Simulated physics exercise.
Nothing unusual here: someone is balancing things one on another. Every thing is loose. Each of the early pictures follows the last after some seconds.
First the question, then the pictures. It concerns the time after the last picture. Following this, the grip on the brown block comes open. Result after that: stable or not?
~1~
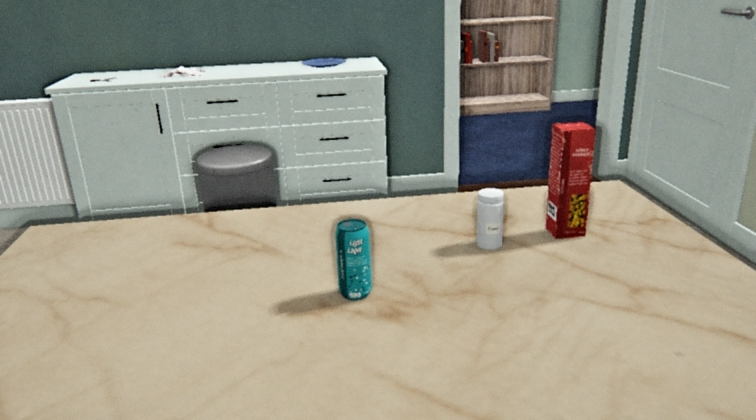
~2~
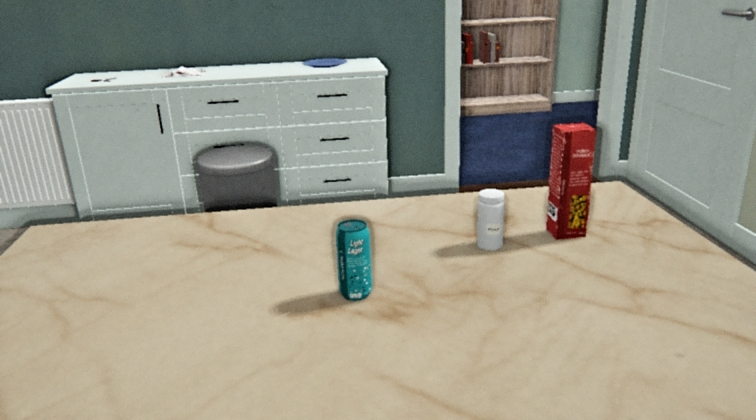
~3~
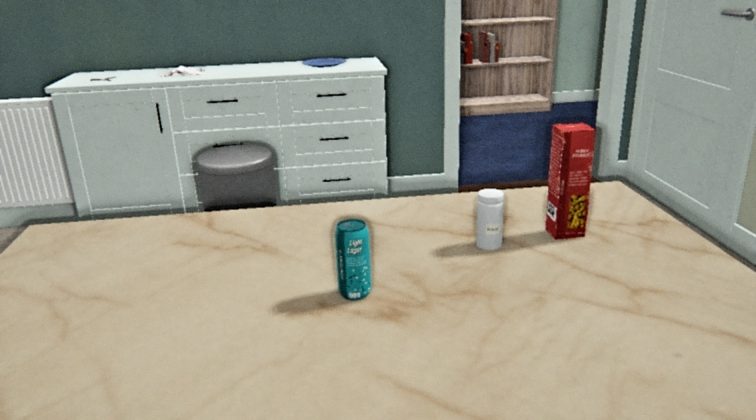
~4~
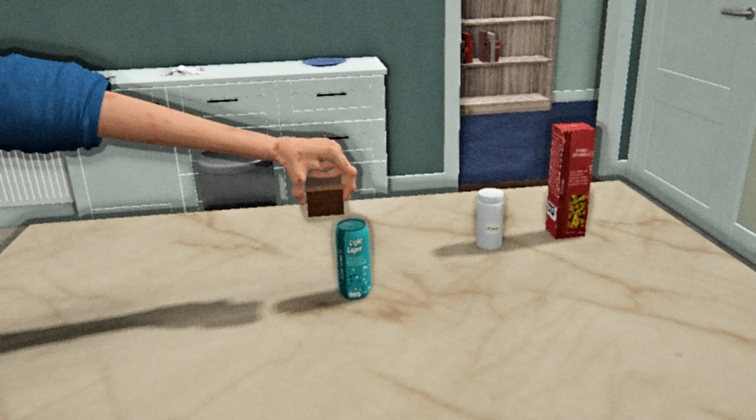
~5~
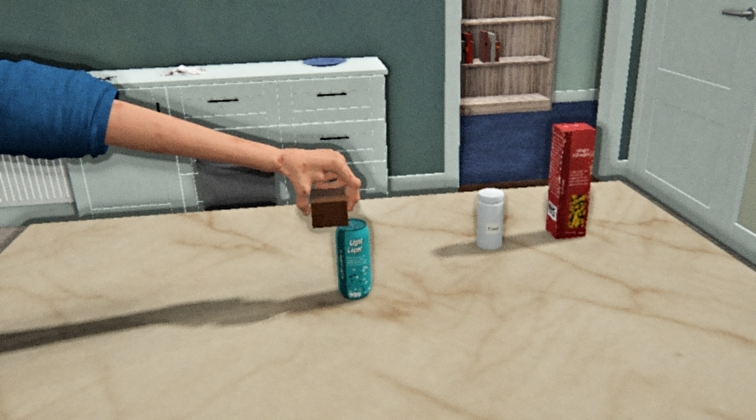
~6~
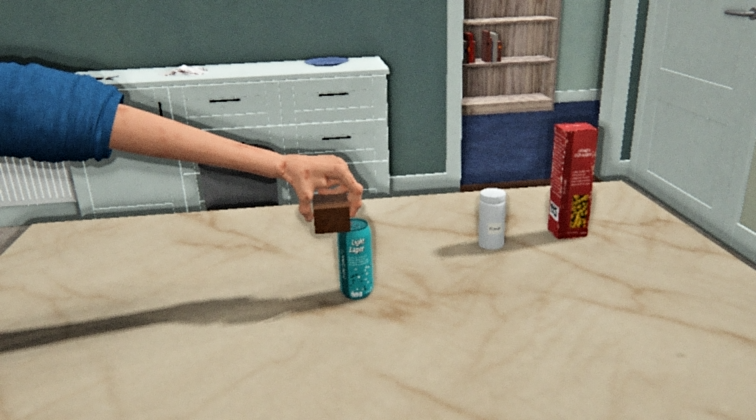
Most likely the pile fails.
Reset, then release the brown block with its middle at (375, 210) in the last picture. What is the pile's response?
The pile then goes over.
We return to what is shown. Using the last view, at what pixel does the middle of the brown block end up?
In the final view it sits at roughly (293, 288).
Then, 0.30 s later than the last frame, brown block now fallen.
Then, 0.40 s later than the last frame, things are still on the move.
When it is over, fallen, brown block; the other 3 as before. End places, in pixels of the last picture, brown block near (292, 288). The pile comes apart.
